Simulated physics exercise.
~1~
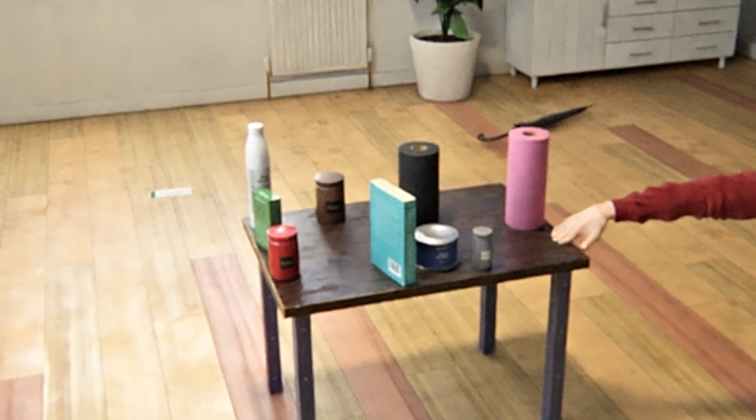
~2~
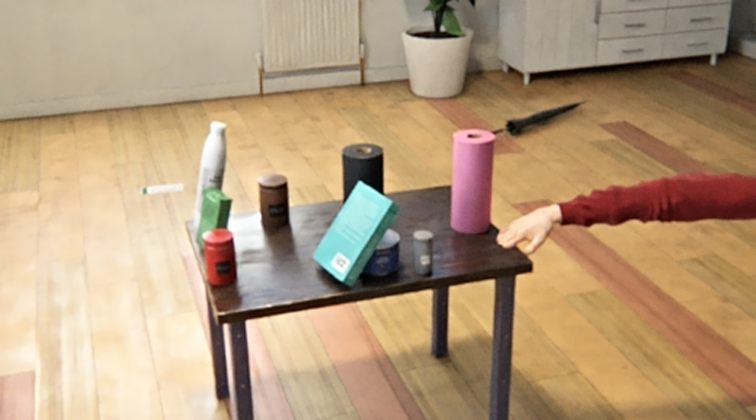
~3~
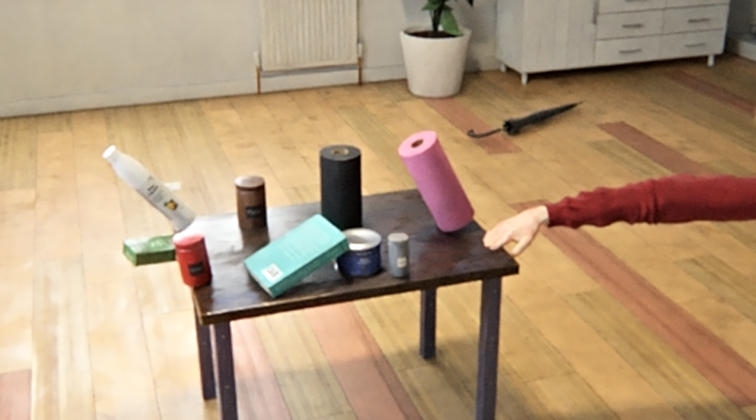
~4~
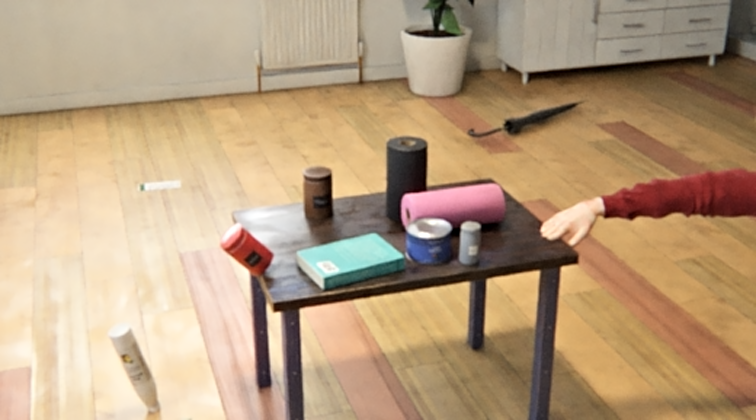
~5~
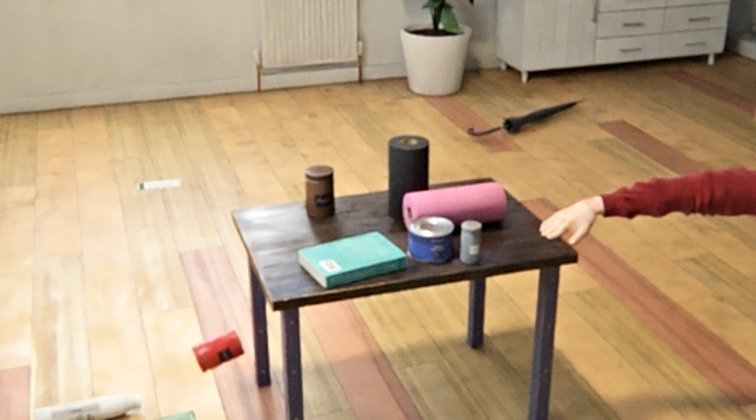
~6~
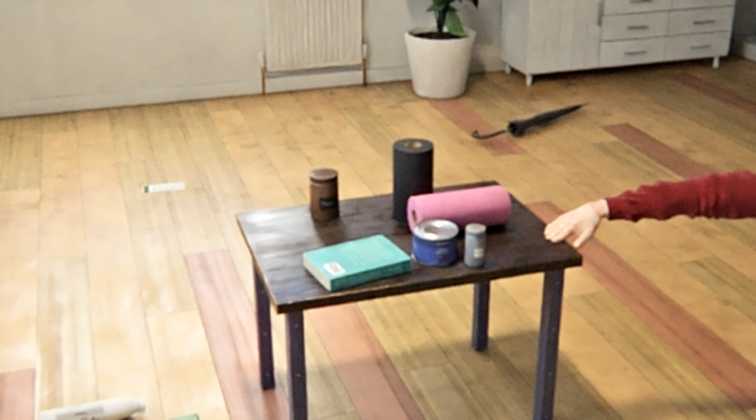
The clip shows a hand at the edge of a small dark table as it jerks left, then back right. The white bottle, green packet and red jar fall off the left side onto the floor, while the turquoise book and pink roll topple and stay on the tabletop among four upright containers.
